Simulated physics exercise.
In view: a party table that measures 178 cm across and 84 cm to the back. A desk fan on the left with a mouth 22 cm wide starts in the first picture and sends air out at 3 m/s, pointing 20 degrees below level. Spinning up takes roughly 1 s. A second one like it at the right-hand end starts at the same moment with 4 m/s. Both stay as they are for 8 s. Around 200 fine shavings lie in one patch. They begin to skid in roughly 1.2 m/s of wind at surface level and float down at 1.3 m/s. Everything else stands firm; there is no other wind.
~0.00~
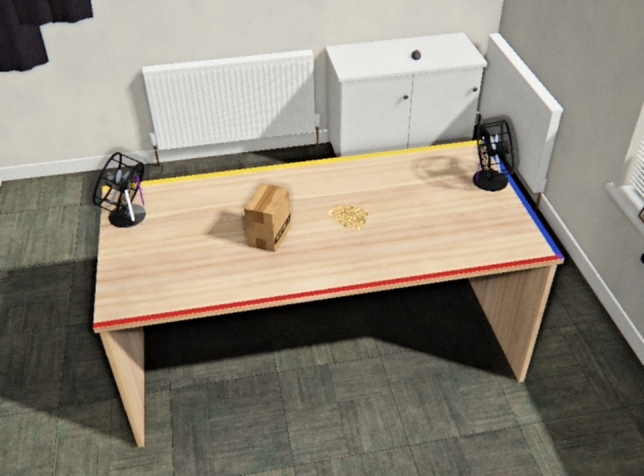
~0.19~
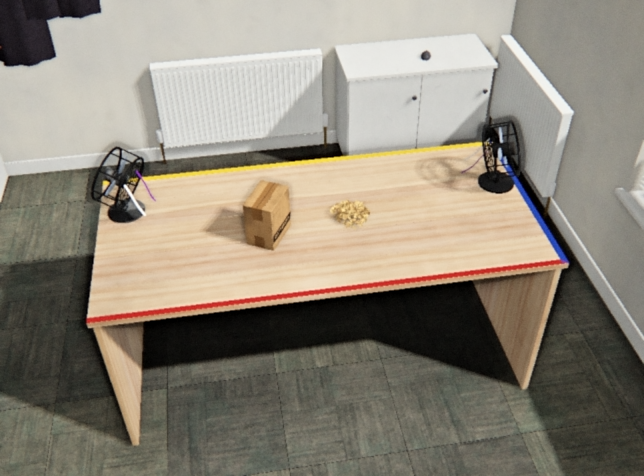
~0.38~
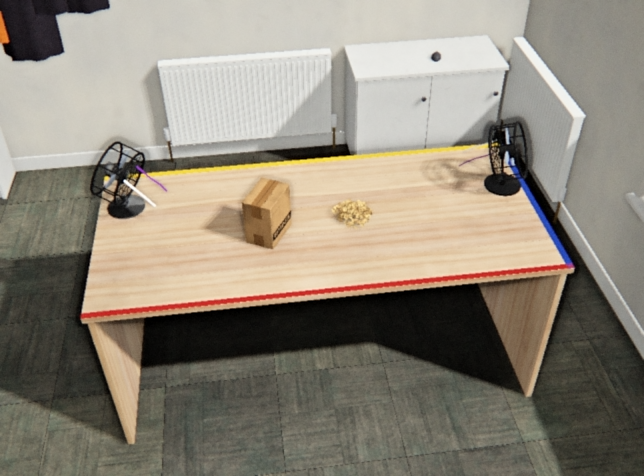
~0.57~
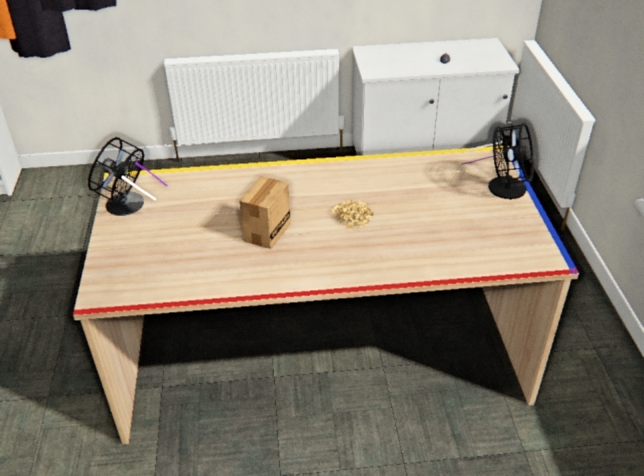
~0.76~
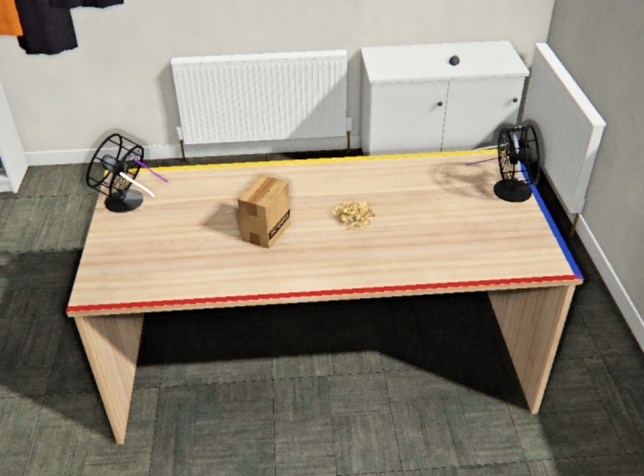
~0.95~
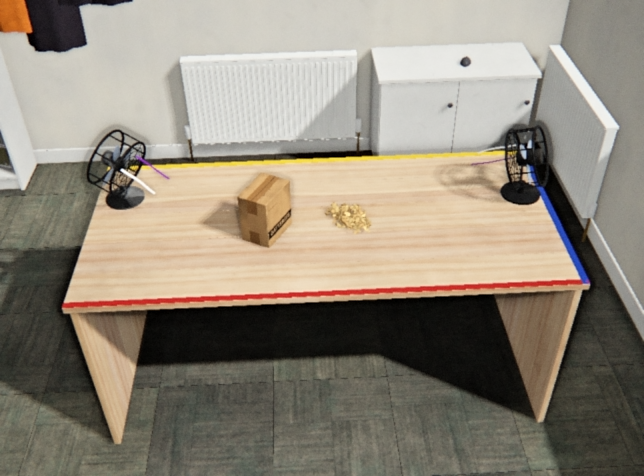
A wooden table holds a box, two fans and pale shavings that barely shift.
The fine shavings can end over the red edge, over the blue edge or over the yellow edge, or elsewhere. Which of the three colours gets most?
It is red that takes the most.
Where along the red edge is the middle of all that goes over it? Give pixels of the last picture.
At about (278, 298).
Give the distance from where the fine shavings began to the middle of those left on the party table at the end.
Roughly 35 cm.
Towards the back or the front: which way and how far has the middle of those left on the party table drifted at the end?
Towards the front, some 15 cm.
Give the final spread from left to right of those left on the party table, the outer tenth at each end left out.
Roughly 10 cm.
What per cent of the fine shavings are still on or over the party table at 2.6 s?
About 50 %.
After 1.6 s, 81 % are still on the top, 0 % are over the yellow edge, 0 % over the blue edge and 18 % over the red edge; the middle of those left on the top is near (267, 259).
After 2.6 s, 47 % are still on the top, 0 % are over the yellow edge, 0 % over the blue edge and 53 % over the red edge; the middle of those left on the top is near (273, 252).
After 4.4 s, 39 % are still on the top, 0 % are over the yellow edge, 0 % over the blue edge and 61 % over the red edge; the middle of those left on the top is near (272, 247).
After 8.0 s, at the end, 0 % are over the yellow edge, 0 % over the blue edge and 65 % over the red edge; the middle of those left on the top is near (272, 247).
